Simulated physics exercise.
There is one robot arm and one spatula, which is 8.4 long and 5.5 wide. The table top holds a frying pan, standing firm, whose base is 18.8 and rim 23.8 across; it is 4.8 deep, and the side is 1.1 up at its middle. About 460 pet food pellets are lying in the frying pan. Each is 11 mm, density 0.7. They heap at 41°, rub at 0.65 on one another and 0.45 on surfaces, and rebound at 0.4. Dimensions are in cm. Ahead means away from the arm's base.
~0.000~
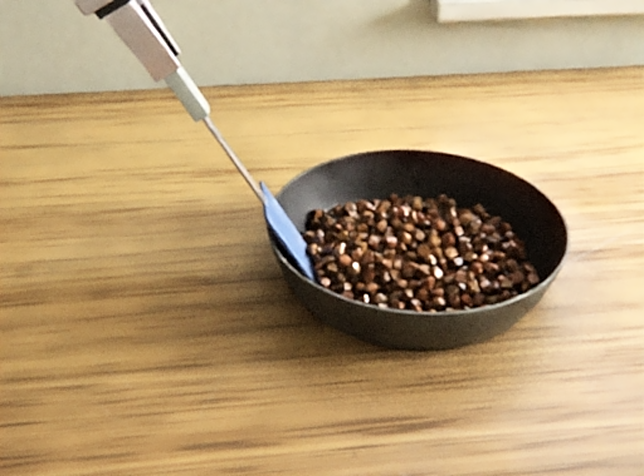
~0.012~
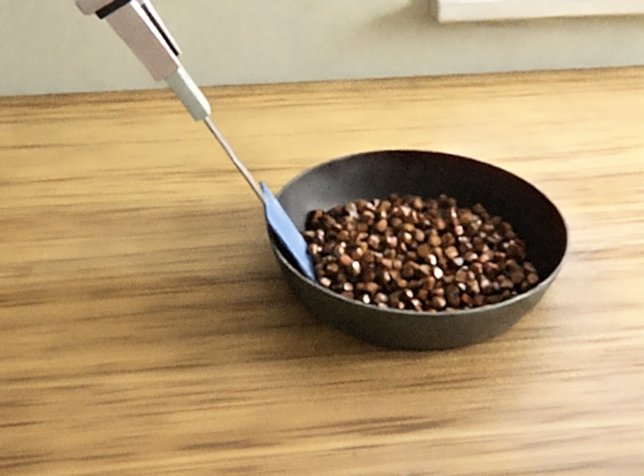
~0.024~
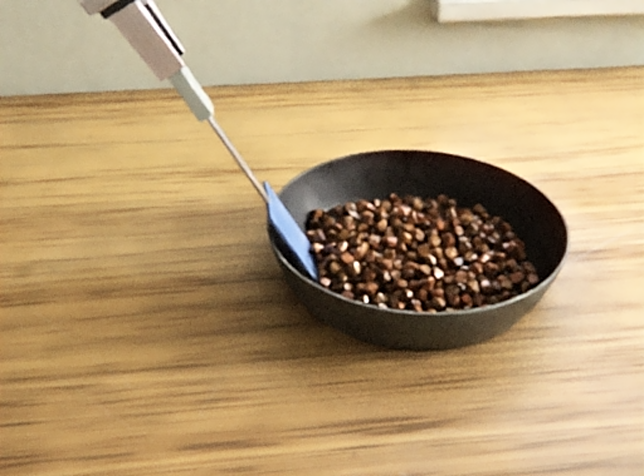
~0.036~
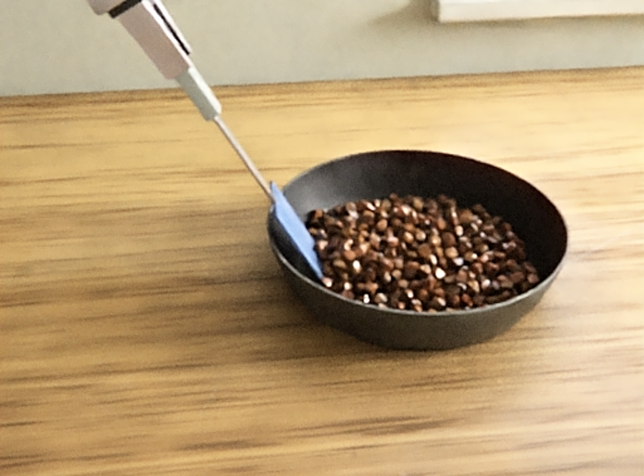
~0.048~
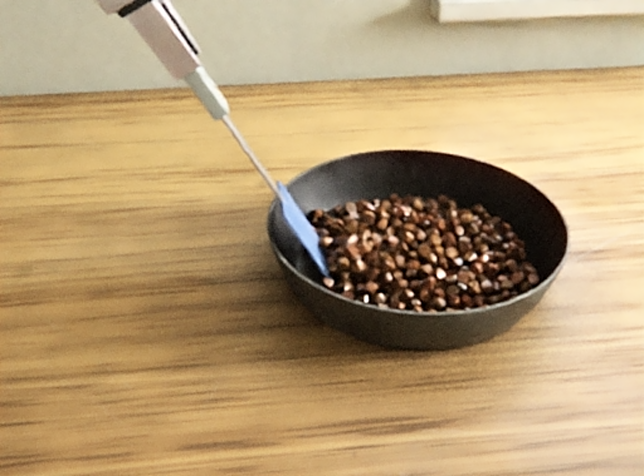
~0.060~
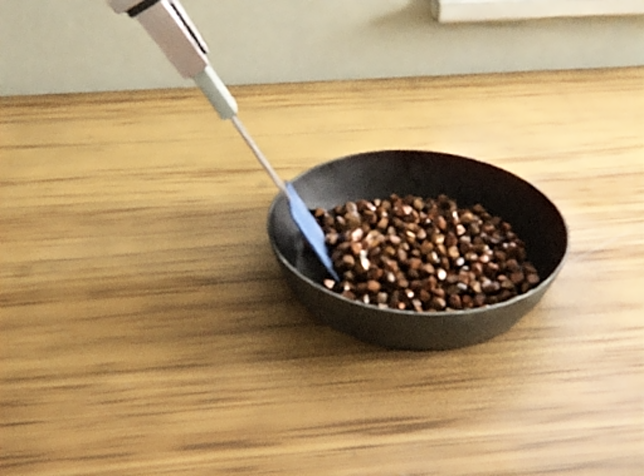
The clip shows a robot arm holding a blue spatula at the left side of a dark pan of small brown pellets on a wooden table; the spatula shifts slightly right against the pellets, which barely move.
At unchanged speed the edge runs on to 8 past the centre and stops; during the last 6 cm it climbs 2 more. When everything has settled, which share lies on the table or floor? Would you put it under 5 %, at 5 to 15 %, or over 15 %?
I would say under 5 %.
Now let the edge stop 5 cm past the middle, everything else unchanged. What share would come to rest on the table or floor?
Estimate: Approx. 0 %.
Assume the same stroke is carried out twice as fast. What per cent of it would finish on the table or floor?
I'd say close to 15 per cent.
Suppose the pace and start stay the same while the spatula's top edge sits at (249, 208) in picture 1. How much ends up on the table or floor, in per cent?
Near 0 in a hundred.
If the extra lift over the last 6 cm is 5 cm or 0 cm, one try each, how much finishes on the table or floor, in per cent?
First try around 0 percent, second try around 0 percent.
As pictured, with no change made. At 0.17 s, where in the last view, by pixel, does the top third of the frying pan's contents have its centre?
It sits at about (443, 243).
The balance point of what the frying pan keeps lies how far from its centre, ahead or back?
Ahead of centre, roughly 3.5 centimetres.
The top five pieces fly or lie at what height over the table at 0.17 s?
They are some 4 cm up.
By 0.17 s, sloping 61°, highest piece 5 above the table; 459 in the frying pan.
By 0.28 s, sloping 61°, highest piece 5 above the table; 459 in the frying pan.
By 0.53 s, sloping 61°, highest piece 6 above the table; 449 in the frying pan, 9 on the table or floor, 1 on the blade or in flight.
By 1.58 s, sloping 61°, highest piece 6 above the table; 449 in the frying pan, 10 on the table or floor.
Final count, 449 in the frying pan, 10 on the table or floor. That is 2 % on the table or floor.
